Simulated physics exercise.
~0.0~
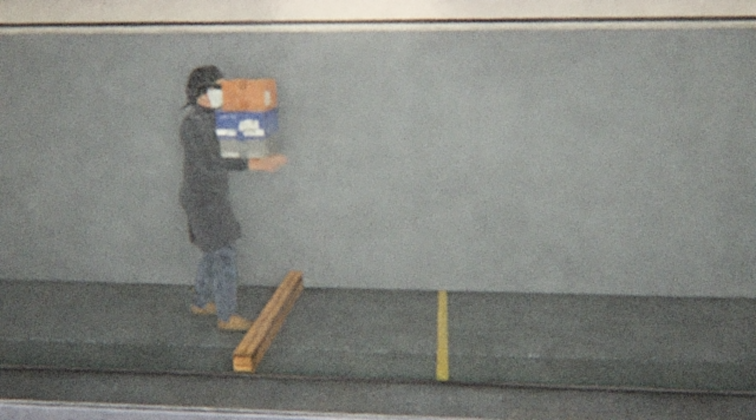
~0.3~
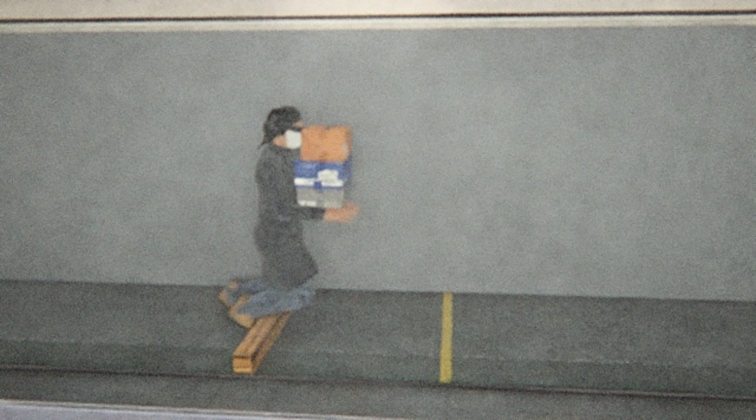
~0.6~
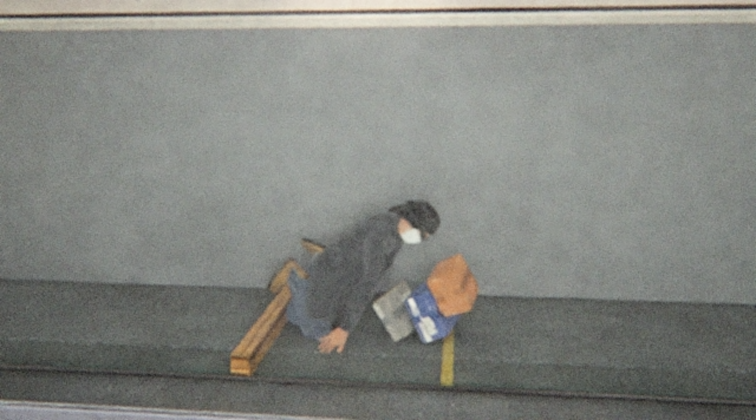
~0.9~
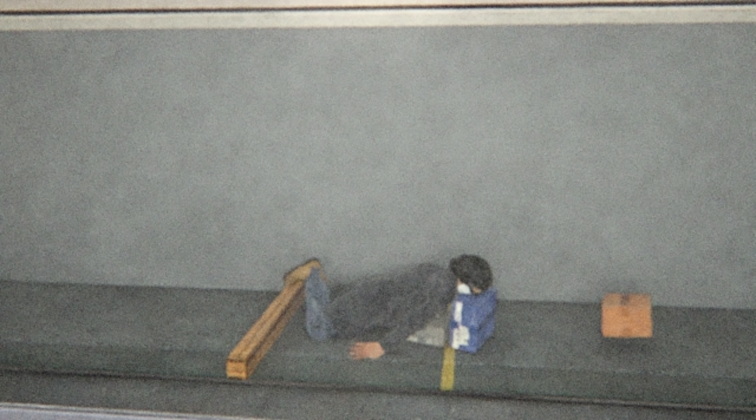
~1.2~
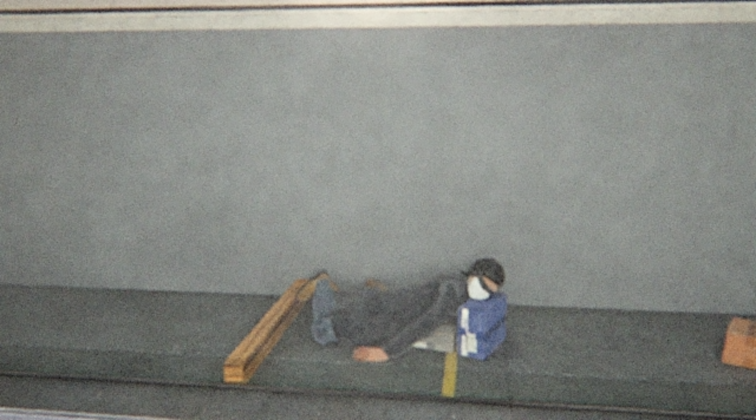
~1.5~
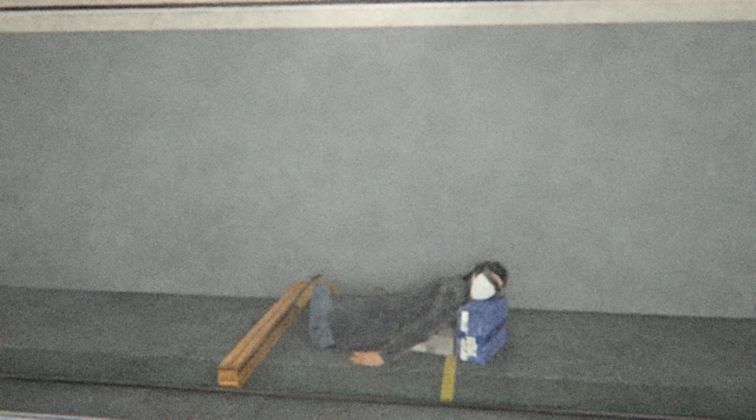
The clip opens on a masked figure in dark clothes and jeans, standing behind a wooden rail and holding a stack of orange, blue and grey boxes. The figure moves right and sinks down, legs folding over the rail while the boxes stay stacked in front. It then pitches forward, and the boxes tip and separate near the yellow line. The body lands flat, head against the blue box, as the orange one travels away to the right and leaves view. Finally, the grey box lies short of the line, with the blue box and head beyond it.
